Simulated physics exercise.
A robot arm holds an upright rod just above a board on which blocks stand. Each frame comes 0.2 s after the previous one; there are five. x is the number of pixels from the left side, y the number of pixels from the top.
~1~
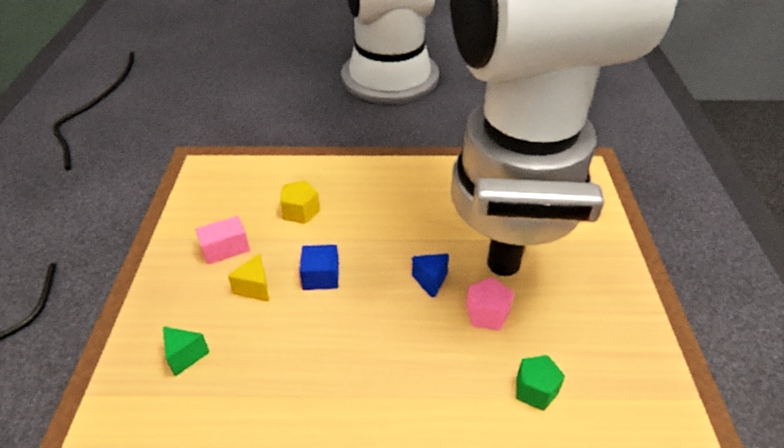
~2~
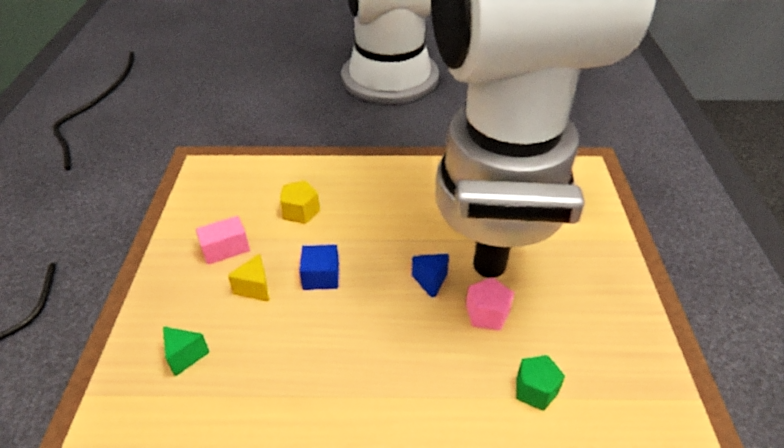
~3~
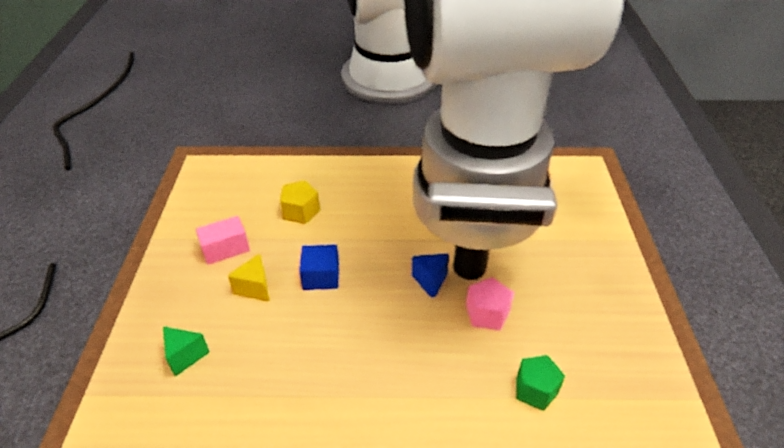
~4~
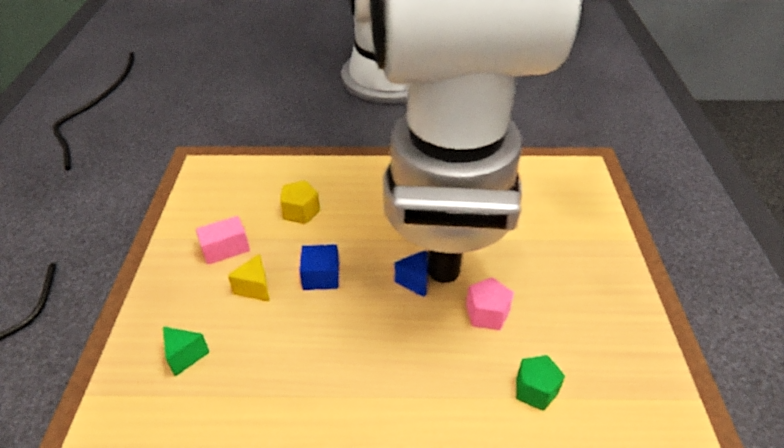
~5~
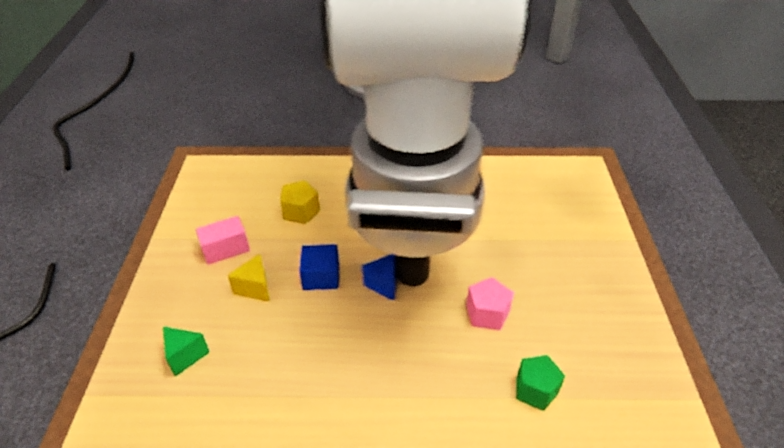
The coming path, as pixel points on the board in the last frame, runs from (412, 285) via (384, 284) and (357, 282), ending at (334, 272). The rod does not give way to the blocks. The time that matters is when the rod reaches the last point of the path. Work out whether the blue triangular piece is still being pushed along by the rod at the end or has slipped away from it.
When the path is over, you would find the blue triangular piece off to the side or behind the rod.
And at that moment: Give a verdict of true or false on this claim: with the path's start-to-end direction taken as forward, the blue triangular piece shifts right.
Answer: False.
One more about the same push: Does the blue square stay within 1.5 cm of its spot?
Answer: No.
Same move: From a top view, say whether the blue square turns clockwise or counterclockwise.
Seen from overhead, it turns clockwise.
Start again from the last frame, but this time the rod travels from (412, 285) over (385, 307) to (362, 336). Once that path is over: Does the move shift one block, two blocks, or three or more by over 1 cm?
Most likely one.
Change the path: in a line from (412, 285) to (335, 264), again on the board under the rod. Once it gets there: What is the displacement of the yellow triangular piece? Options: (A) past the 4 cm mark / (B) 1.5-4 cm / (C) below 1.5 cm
Letter C.
The first path, step by step. Halfway along, rod at (368, 274); blue square at (310, 258), turned 30° clockwise; blue triangular piece at (338, 270), turned 25° anticlockwise.
At the end, rod at (333, 261); blue square at (291, 256), turned 30° clockwise; blue triangular piece at (315, 275), turned 40° anticlockwise; pink pentagon unmoved.
